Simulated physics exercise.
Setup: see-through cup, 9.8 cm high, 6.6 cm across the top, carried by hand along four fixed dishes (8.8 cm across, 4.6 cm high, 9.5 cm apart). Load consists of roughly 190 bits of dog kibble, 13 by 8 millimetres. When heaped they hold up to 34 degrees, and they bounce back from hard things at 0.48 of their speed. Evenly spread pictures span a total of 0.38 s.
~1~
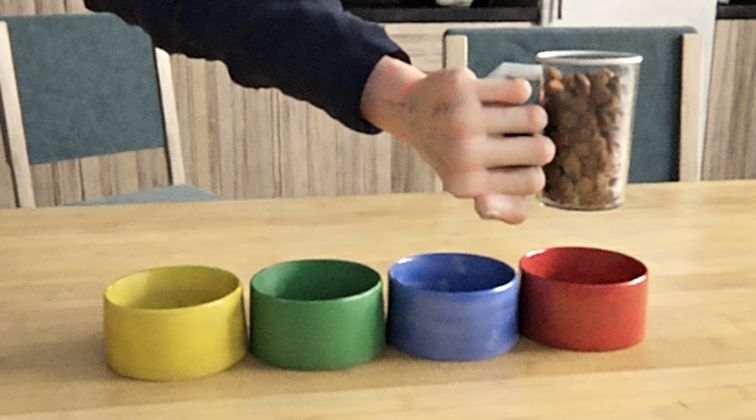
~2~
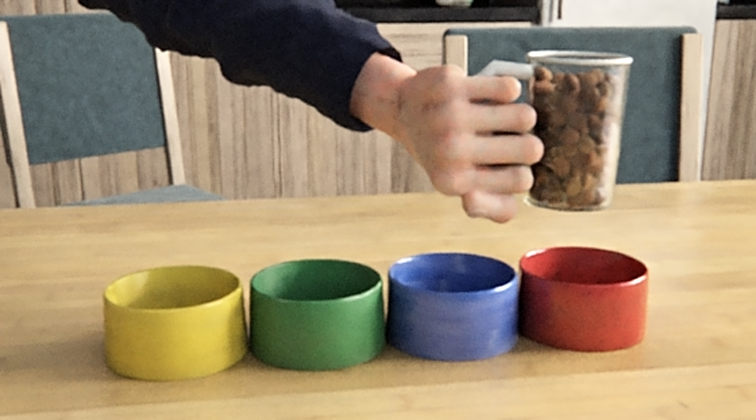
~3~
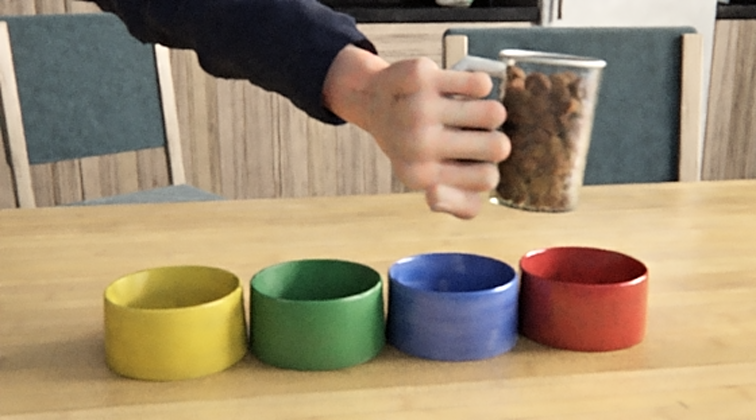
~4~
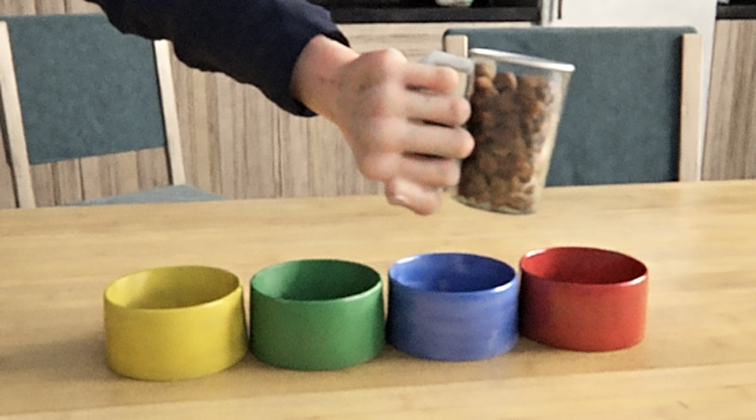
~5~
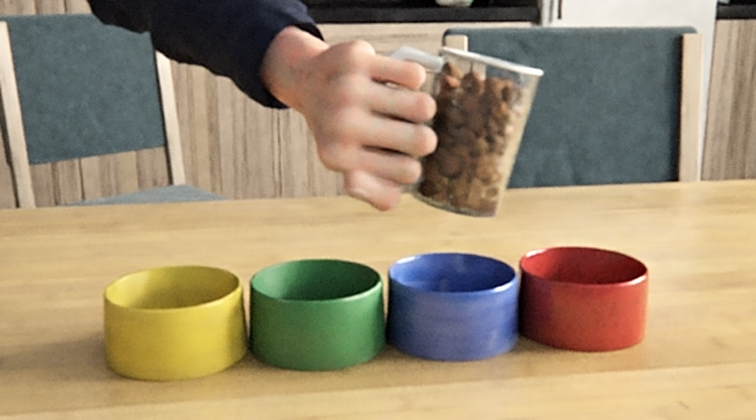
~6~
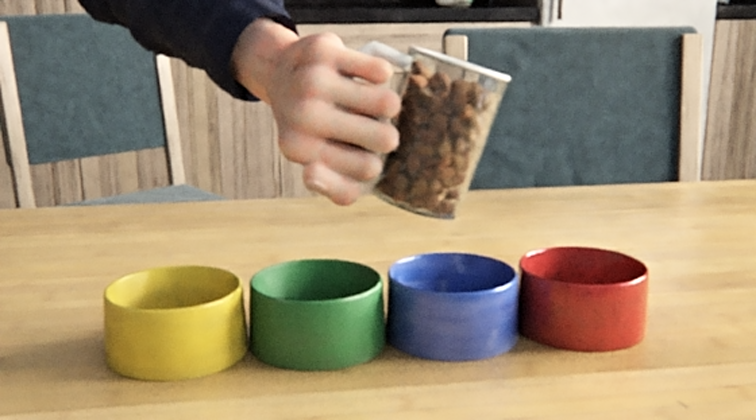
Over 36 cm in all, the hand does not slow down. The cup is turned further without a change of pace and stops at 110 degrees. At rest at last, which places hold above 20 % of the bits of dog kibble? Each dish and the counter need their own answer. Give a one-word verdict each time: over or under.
Red: Fails to surpass one fifth; blue: Fails to surpass one fifth; green: Fails to surpass one fifth; yellow: Surpasses one fifth; counter: Fails to surpass one fifth.
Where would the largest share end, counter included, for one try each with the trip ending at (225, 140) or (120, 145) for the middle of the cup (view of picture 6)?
On the first run most goes to green, and on the second to yellow.
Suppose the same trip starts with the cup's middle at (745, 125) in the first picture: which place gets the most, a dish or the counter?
The largest share ends at green.
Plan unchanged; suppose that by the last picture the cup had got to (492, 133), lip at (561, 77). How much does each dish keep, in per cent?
Red 0; blue 0; green 0; yellow 90.
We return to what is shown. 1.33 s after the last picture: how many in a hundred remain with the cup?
100 %.
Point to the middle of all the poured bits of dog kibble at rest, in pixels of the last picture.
When it all comes to rest, the middle is near (167, 316).
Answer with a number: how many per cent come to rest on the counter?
The answer is roughly 0 per cent.
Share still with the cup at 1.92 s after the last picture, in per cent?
About 65 per cent.
Then, 0.80 s after the last picture, tilt 61 degrees; cup holds 100 %.
Then, 1.33 s after the last picture, tilt 89 degrees; cup holds 100 %.
Then, 1.92 s after the last picture, tilt 110 degrees; cup holds 65 %, yellow 30 %.
In the end, red 0 %, blue 0 %, green 0 %, yellow 95 %, counter 0 %, cup 5 %.
